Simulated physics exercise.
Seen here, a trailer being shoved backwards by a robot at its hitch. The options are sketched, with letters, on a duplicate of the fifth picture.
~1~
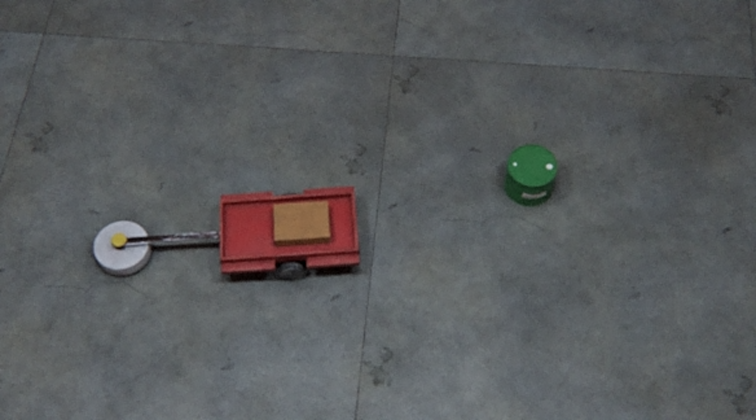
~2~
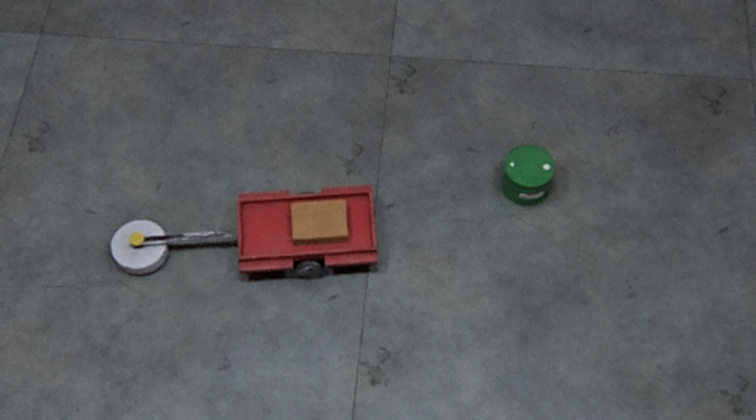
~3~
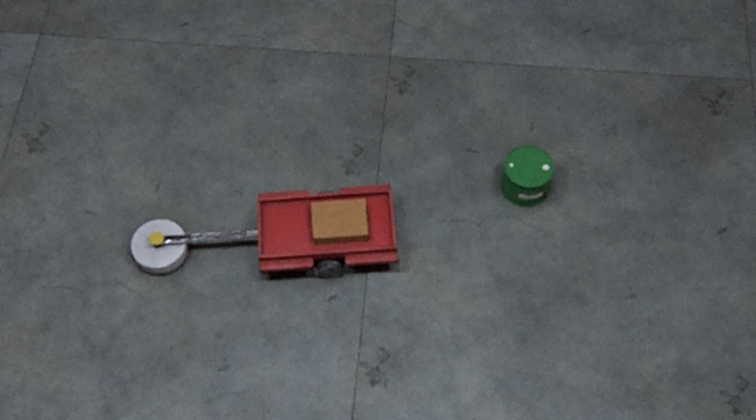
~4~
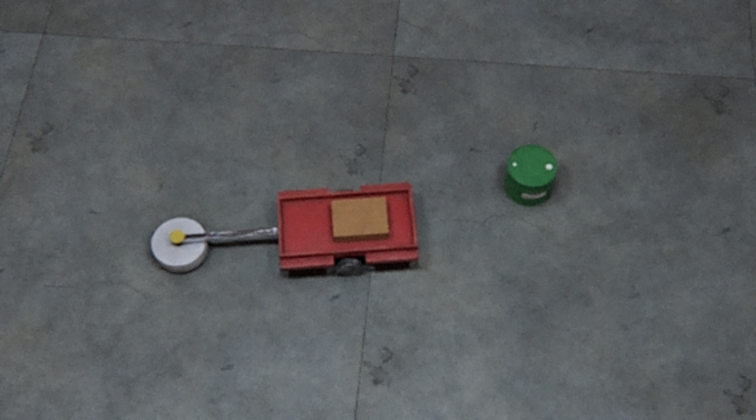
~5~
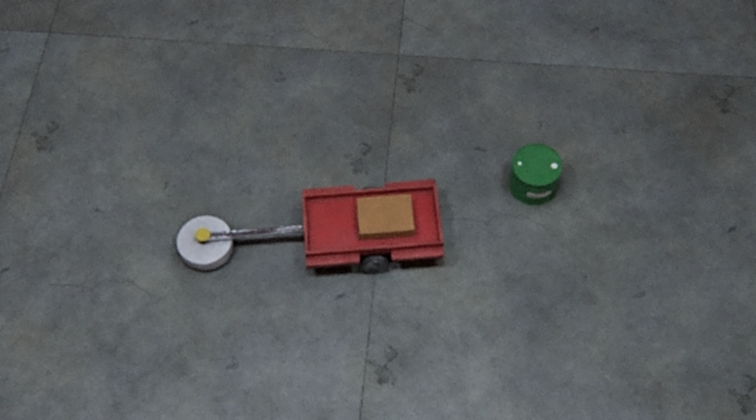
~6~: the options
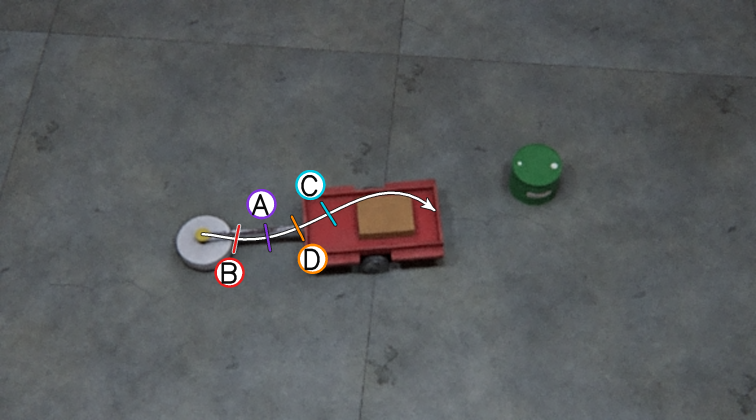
A red cart carrying a tan block sits left of centre on a grey tiled floor with dark scuffs, seen from above at a slant. A round white robot with a yellow knob joins the cart's left side by a thin metal bar, and a green tub stands to the right. The robot pushes the cart steadily rightward, narrowing the gap to the tub, while the view shifts very slightly.
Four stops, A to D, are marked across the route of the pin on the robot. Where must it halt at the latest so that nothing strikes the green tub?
All is well up to A.
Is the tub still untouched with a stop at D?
For that mark, no.
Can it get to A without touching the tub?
Yes.
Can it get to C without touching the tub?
No.
On the marked copy, A at (268, 237); B at (236, 239); C at (328, 214); D at (298, 228); the route from (203, 234) via (322, 217) to (434, 210).
Taking A. A third of the way, robot (228, 245), cart (395, 219).
Two thirds of the way, robot (249, 247), cart (415, 217).
When it is over, robot (269, 245), cart (436, 214); nothing has been touched.
As for the rest, B is safe but short; C is too far, the tub has been hit; D is too far, the tub has been hit.
